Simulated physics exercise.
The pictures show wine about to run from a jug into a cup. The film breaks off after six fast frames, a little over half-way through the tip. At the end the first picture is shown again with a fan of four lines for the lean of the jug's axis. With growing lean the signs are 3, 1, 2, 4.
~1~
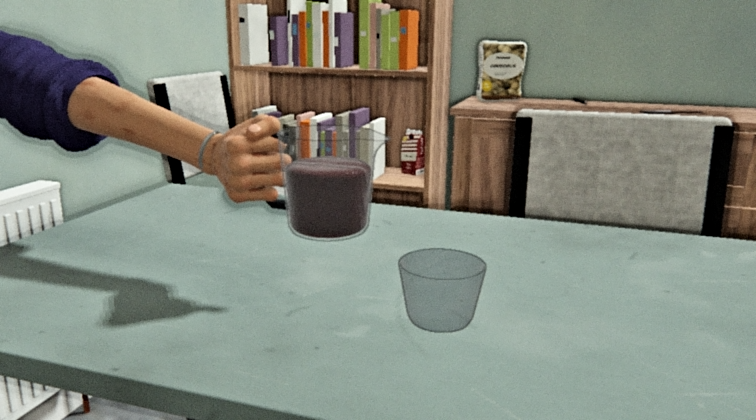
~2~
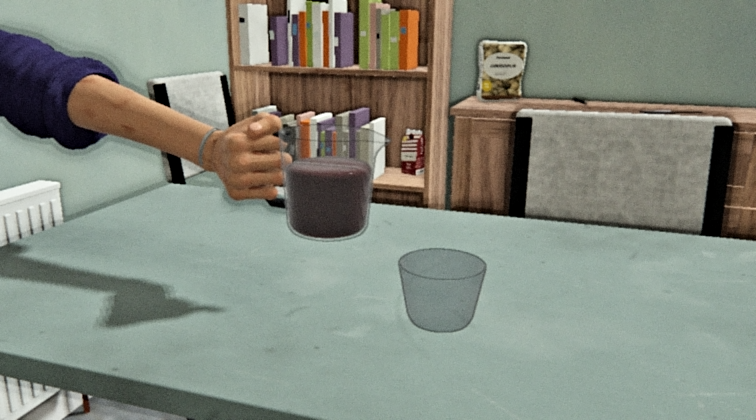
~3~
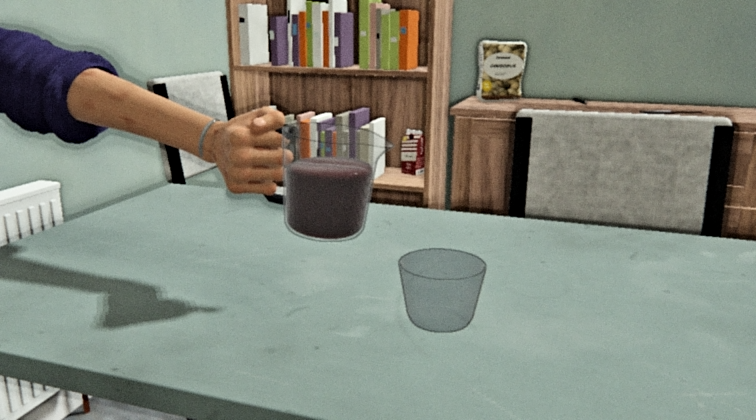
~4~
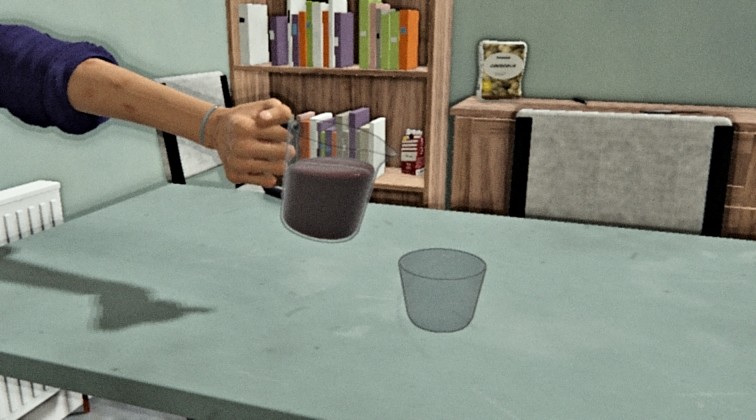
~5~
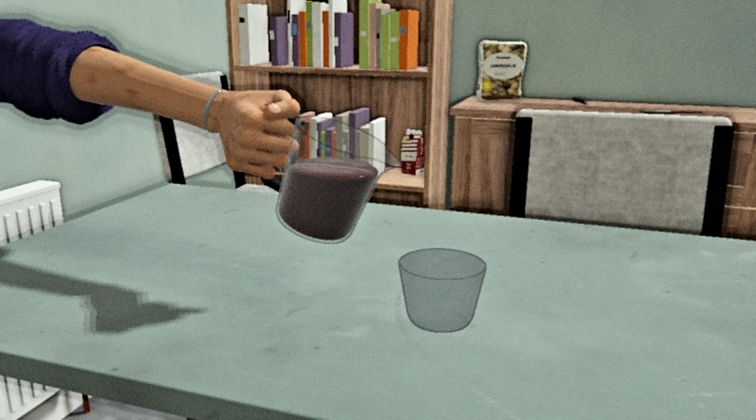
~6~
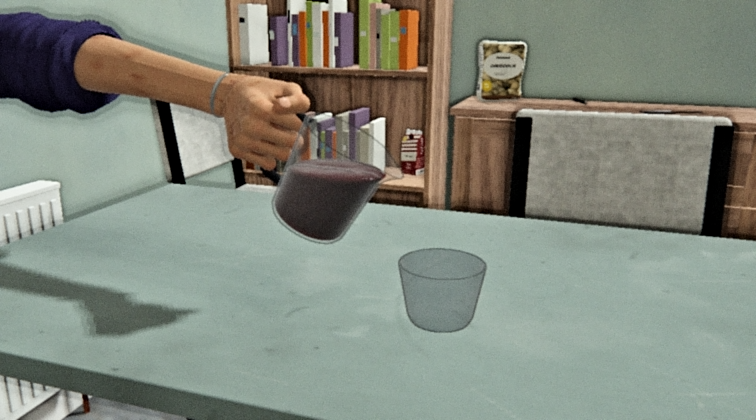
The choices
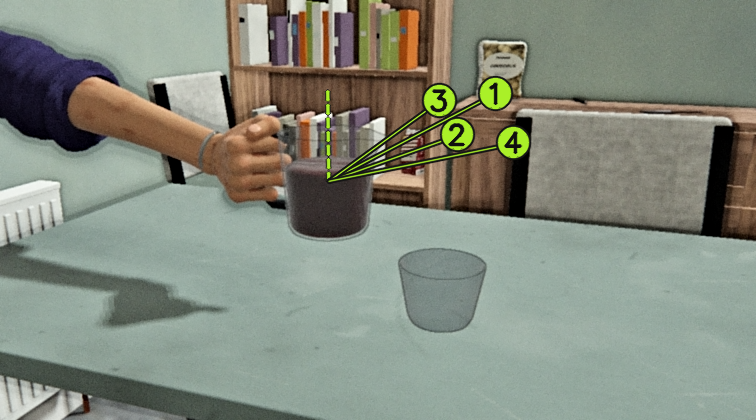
In the video, a hand holds a clear jug of dark red liquid above a table, to the left of an empty cup, then gradually tilts it to the right, with the liquid staying inside the jug.
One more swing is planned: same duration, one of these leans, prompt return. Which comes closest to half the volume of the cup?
1 works best here.
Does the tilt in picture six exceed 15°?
Yes, it does.
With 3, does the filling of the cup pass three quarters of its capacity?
No.
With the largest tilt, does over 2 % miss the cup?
Yes, it does.
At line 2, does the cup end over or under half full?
Over half.
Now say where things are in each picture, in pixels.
The first frame shows upright, lip at (388, 139); rim of the cup round (442, 263); nothing has left yet.
The second frame shows upright, lip at (389, 141); nothing has left yet.
The third frame shows tipped about 6°, lip at (392, 146); nothing has left yet.
The fourth frame shows tipped about 12°, lip at (396, 155); nothing has left yet.
The fifth frame shows tipped about 21°, lip at (400, 165); nothing has left yet.
The sixth frame shows tipped about 29°, lip at (402, 177); nothing has left yet.
On the marked copy, 1 at (480, 101); 2 at (442, 141); 3 at (426, 110); 4 at (496, 147).
Choosing 1, the cup ends with about 53 % of what it can hold.
Choosing 2, the cup ends with about 73 % of what it can hold; 4 % of the wine is spilt.
Choosing 3, the cup ends with about 33 % of what it can hold.
Choosing 4, the cup ends with about 86 % of what it can hold; 9 % of the wine is spilt.
